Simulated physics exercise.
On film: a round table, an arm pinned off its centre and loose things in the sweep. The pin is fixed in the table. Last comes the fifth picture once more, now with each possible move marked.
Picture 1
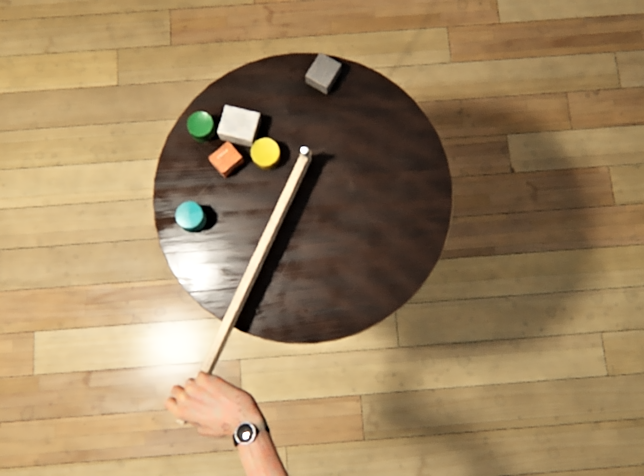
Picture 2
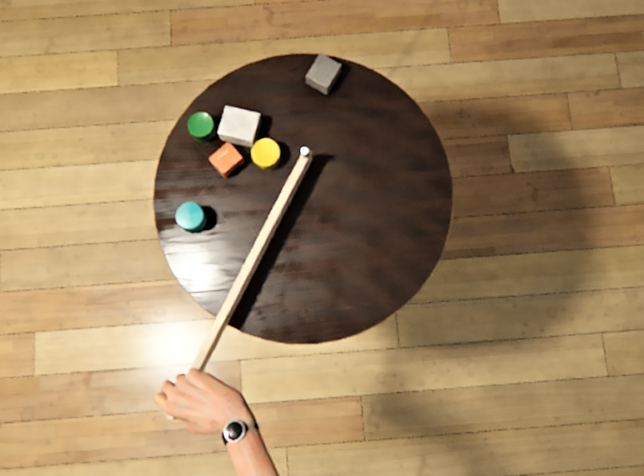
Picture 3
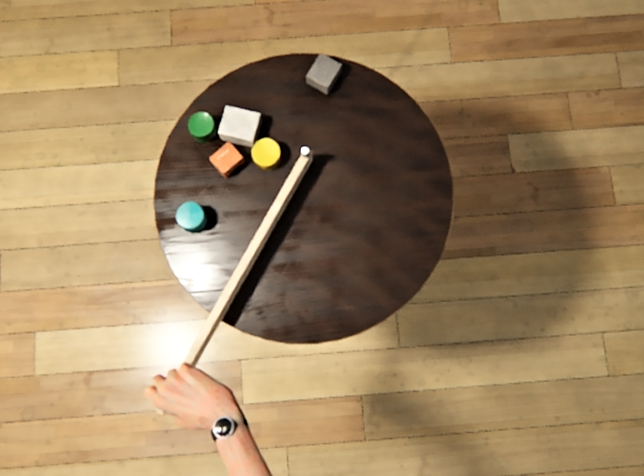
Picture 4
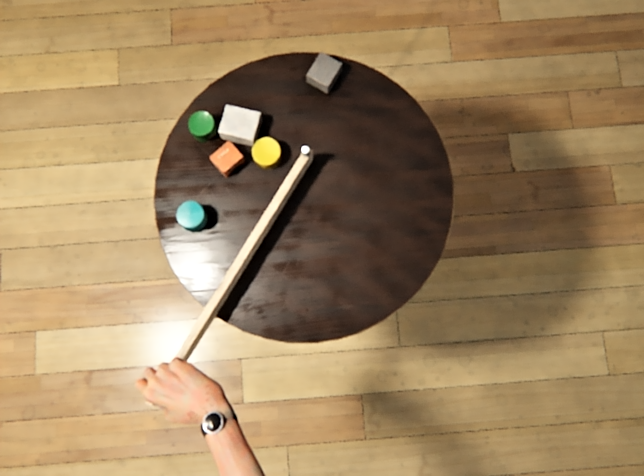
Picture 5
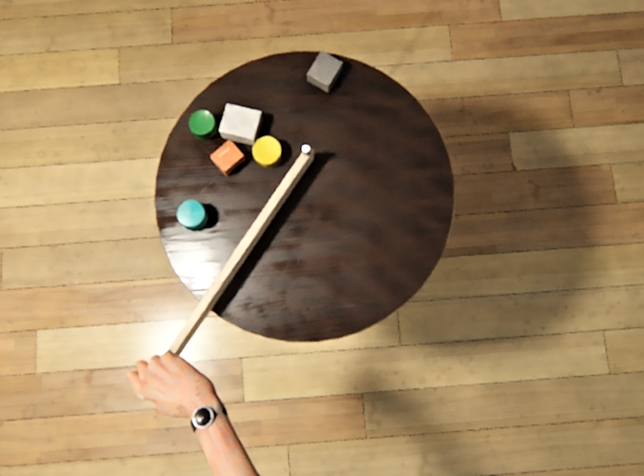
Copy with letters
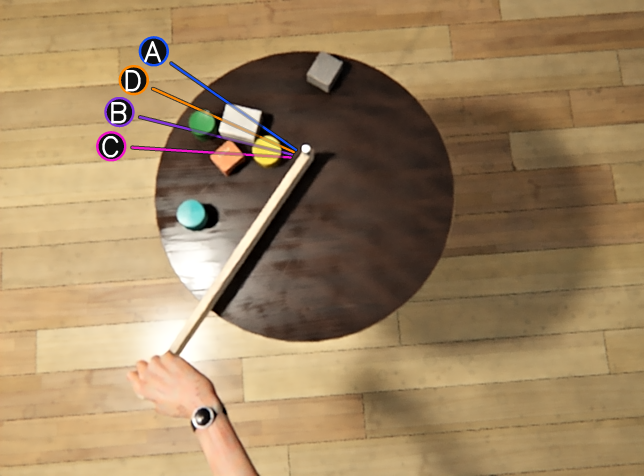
A hand swinging a pale wooden arm slowly leftward around its pivot on a dark round table, coloured pieces sitting still nearby.
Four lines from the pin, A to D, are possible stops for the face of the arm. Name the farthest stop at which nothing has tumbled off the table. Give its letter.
It should halt at C.
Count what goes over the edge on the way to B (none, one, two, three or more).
One.
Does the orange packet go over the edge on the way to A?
No.
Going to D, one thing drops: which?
The turquoise tin goes over.
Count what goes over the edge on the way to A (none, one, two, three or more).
One.
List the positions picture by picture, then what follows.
In the first picture, yellow jar (266, 154); grey block (324, 74); turquoise tin (191, 217).
In the second picture, arm (263, 237); orange packet (227, 161).
In the third picture, arm (260, 236); green jar (203, 128).
In the fourth picture, arm (257, 233); grey block (325, 73).
In the fifth picture, arm (254, 229); orange packet (228, 159); white block (242, 125); green jar (204, 126).
On the copy, A at (233, 106); B at (216, 136); C at (211, 153); D at (223, 120).
On C. First, arm (228, 205); grey block (325, 72); green jar (204, 126).
Then, arm (215, 173); turquoise tin (173, 170); grey block (325, 72).
Finally, arm (214, 148); turquoise tin (170, 134); white block (244, 116); nothing has fallen.
By contrast, A drops the turquoise tin; B drops the turquoise tin; D drops the turquoise tin.
